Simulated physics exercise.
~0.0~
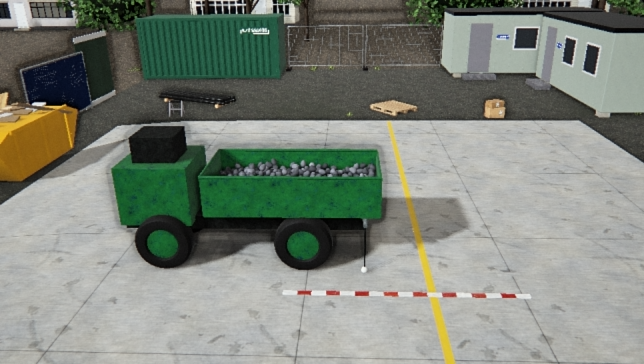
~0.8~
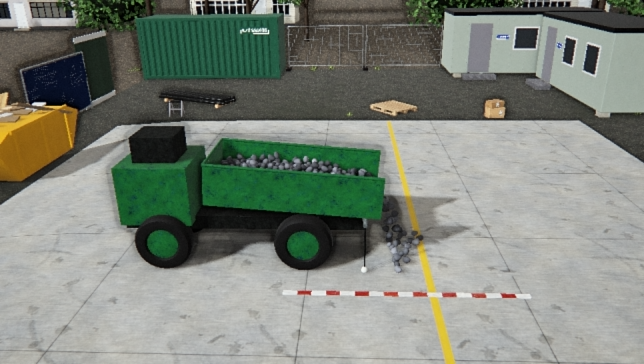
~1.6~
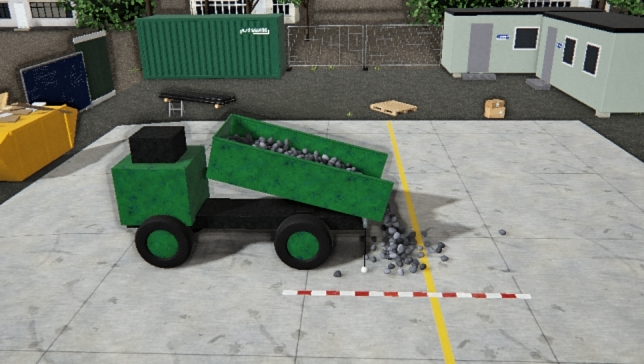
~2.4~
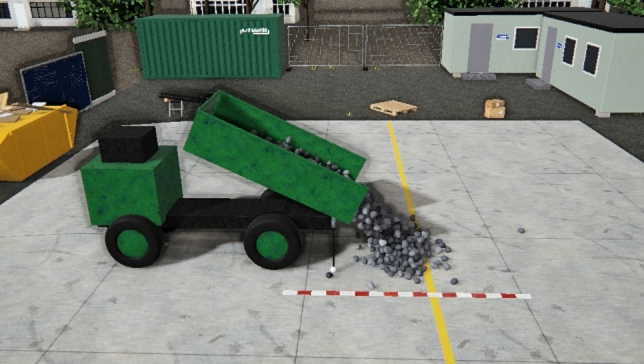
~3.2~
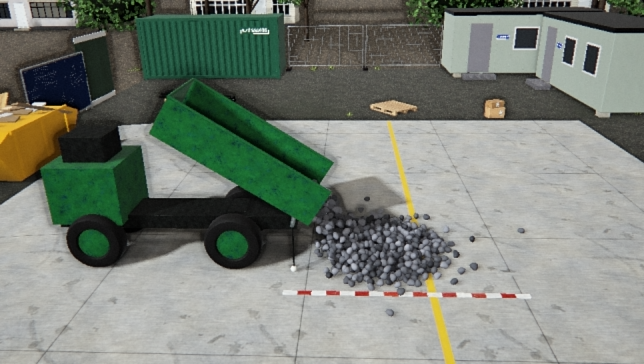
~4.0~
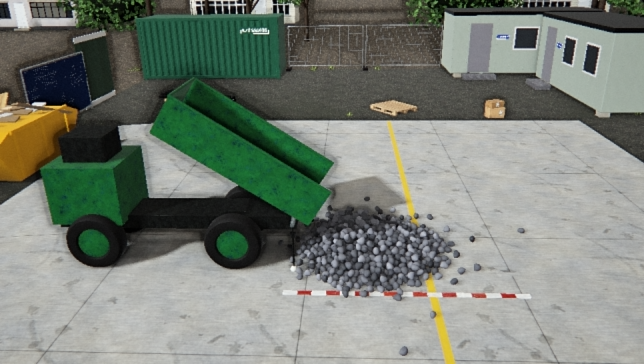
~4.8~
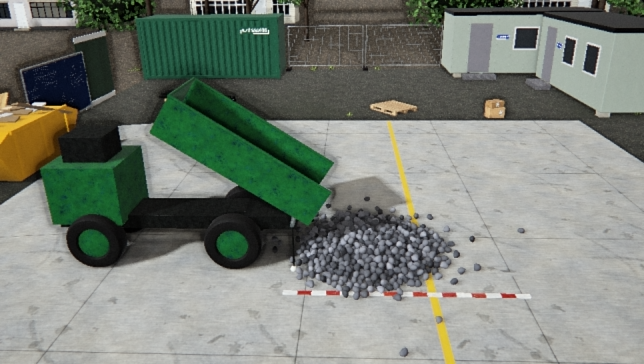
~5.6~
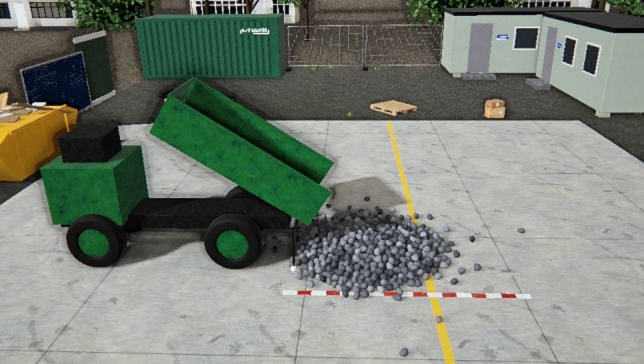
Green tipper truck raising its body and rolling left, spilling grey stones into a heap that reaches just over a yellow line.
